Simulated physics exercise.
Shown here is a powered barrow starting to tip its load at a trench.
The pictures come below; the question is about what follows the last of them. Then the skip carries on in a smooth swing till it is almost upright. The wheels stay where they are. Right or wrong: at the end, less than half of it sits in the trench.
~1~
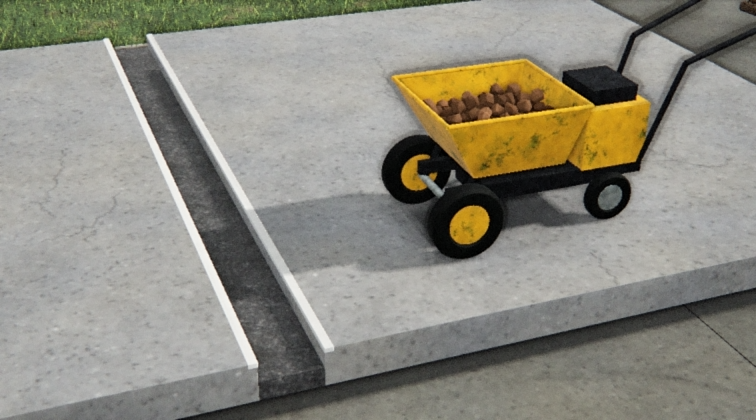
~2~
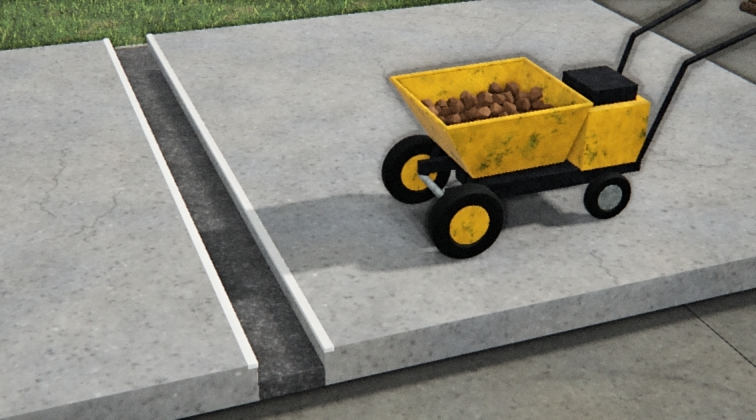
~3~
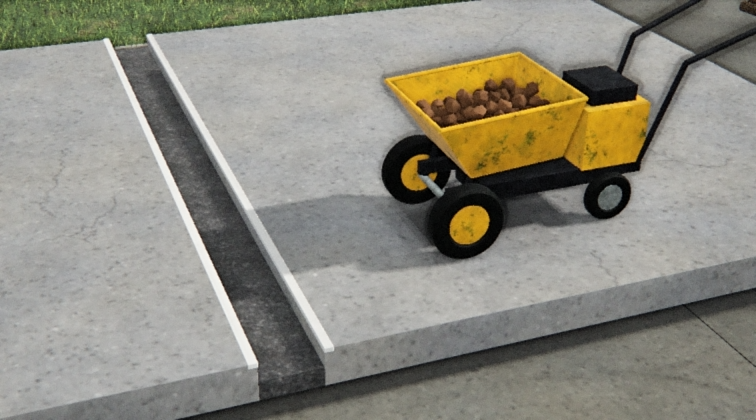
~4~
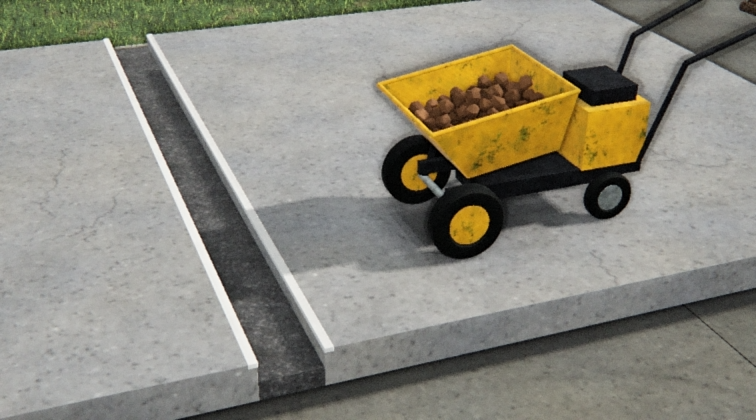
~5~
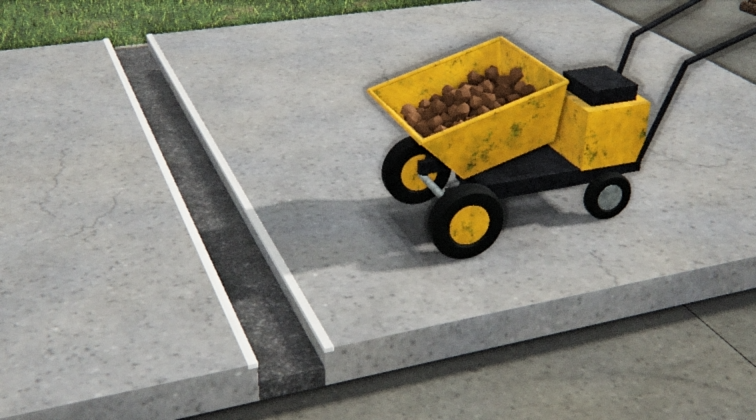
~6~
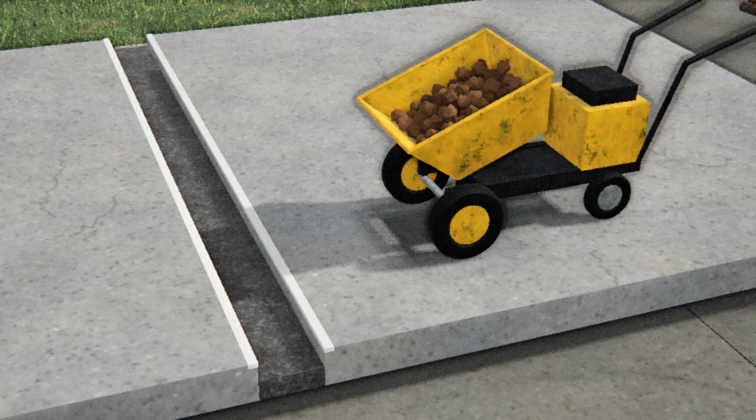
Right.
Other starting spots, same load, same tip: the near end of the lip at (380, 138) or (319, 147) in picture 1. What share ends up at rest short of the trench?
The first gives 0 %, the second 0 %.
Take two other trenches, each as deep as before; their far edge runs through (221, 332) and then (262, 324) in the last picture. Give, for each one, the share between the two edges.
Result, try 1: 30 in a hundred; try 2: 20 in a hundred.
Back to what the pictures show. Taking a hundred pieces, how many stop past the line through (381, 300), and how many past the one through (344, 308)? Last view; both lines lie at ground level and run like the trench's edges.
Estimate, first then second: 80 %, 50 %.
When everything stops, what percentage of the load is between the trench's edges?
About 25 per cent.
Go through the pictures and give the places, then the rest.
In the first picture, lip of the skip (448, 128), level; top of the load (498, 111), clay clods; first edge of the trench (310, 314); far edge (237, 329), the trench under half as wide as the skip, and shallow for its width.
In the second picture, lip of the skip (446, 129), tipped barely; top of the load (496, 110).
In the third picture, lip of the skip (440, 131), tipped barely; top of the load (493, 107).
In the fourth picture, lip of the skip (432, 136), tipped a little; top of the load (495, 91).
In the fifth picture, lip of the skip (421, 143), tipped clearly; top of the load (493, 98).
In the sixth picture, lip of the skip (409, 152), tipped clearly; top of the load (495, 89); first edge of the trench (310, 314); far edge (237, 329).
Just after the last frame, skip tipped steeply; every one in the skip.
A moment on, skip tipped right over; the larger part in the skip; roughly a quarter short of the trench; just a few in or heaped over the trench; just a few falling.
Further on, skip tipped right over; roughly a quarter in the skip; roughly half short of the trench; roughly a quarter in or heaped over the trench.
When it is over, skip tipped right over; roughly a quarter in the skip; roughly half short of the trench; roughly a quarter in or heaped over the trench; not one beyond it.
